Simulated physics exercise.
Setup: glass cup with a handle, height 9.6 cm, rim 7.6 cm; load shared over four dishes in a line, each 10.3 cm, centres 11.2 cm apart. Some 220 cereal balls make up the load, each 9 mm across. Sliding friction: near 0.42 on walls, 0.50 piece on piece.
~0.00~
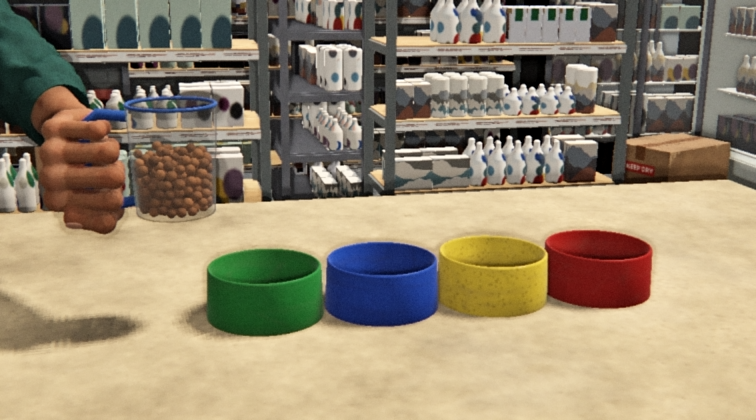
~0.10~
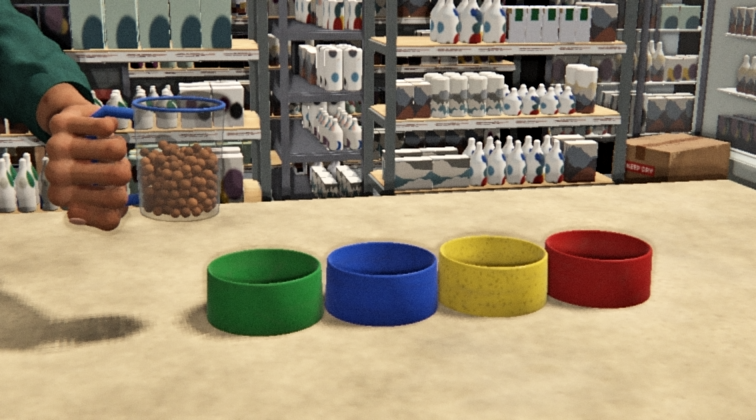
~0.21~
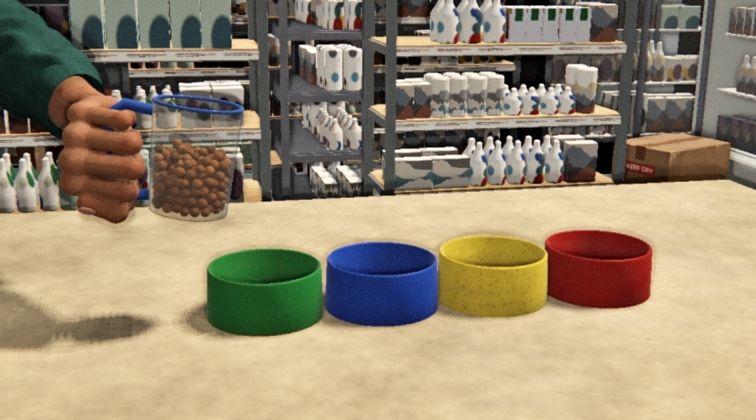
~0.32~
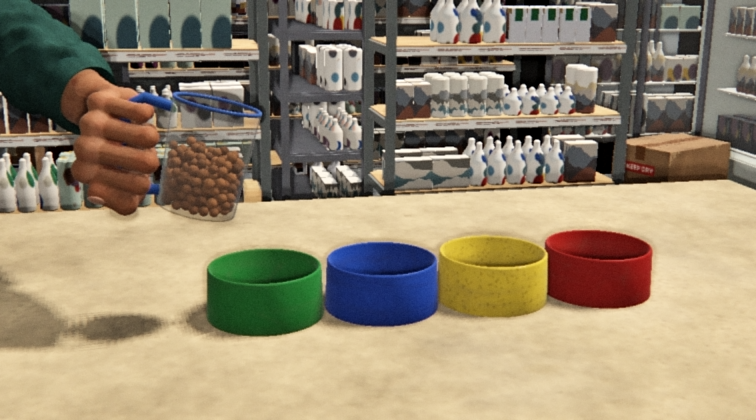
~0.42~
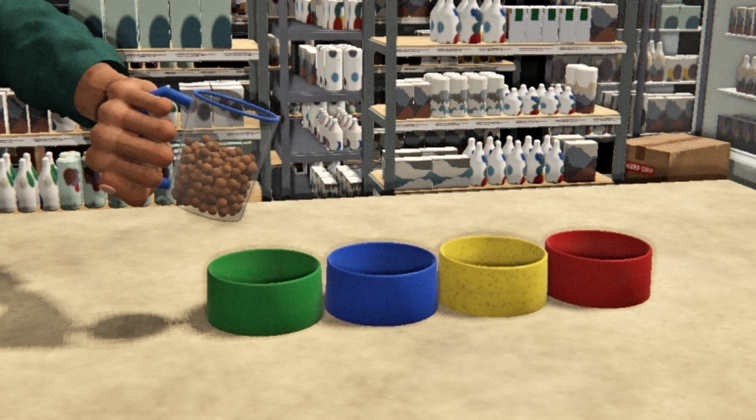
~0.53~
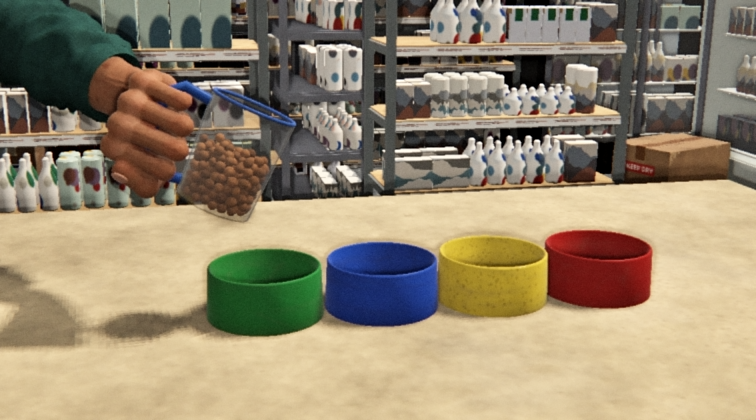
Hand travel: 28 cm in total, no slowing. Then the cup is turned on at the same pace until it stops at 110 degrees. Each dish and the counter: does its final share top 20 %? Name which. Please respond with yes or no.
Red no, blue no, green no, yellow yes, counter no.
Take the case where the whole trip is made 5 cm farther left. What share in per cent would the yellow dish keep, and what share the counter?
Yellow 90, counter 10.
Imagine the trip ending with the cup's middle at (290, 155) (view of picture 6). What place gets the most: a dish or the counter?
Blue.
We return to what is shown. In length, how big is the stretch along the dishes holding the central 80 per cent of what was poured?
That stretch measures near 7 centimetres.
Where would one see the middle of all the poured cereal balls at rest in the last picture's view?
(510, 278) or so.
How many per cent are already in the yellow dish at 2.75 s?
By that moment, around 80 percent has got there.
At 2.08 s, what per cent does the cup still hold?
Close to 90 in a hundred.
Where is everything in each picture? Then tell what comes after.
The first frame shows cup at (174, 159), tilt 0 degrees, lip at (215, 103), moved 0.0 cm; middle of the pieces at (172, 182); green dish at (264, 266); blue dish at (382, 259); yellow dish at (493, 252); red dish at (598, 245).
The second frame shows cup at (180, 158), tilt 2 degrees, lip at (224, 105), moved 0.5 cm; middle of the pieces at (177, 182).
The third frame shows cup at (193, 158), tilt 8 degrees, lip at (242, 109), moved 1.7 cm; middle of the pieces at (188, 181).
The fourth frame shows cup at (207, 157), tilt 13 degrees, lip at (260, 114), moved 2.9 cm; middle of the pieces at (200, 180).
The fifth frame shows cup at (220, 157), tilt 19 degrees, lip at (278, 119), moved 4.1 cm; middle of the pieces at (211, 178).
The sixth frame shows cup at (234, 156), tilt 25 degrees, lip at (294, 124), moved 5.2 cm; middle of the pieces at (222, 177); green dish at (264, 266); blue dish at (382, 259); yellow dish at (493, 252); red dish at (598, 245). The cup turns about 55 degrees a second and travels 11 cm a second.
Then, at 1.46 s, tilt 74 degrees; cup holds 100 %.
After 2.08 s, tilt 106 degrees; cup holds 90 %, yellow 10 %.
After 2.75 s, tilt 110 degrees; cup holds 10 %, red 5 %, yellow 80 %.
At rest (3.5 s), red 5 %, blue 0 %, green 0 %, yellow 85 %, counter 10 %.
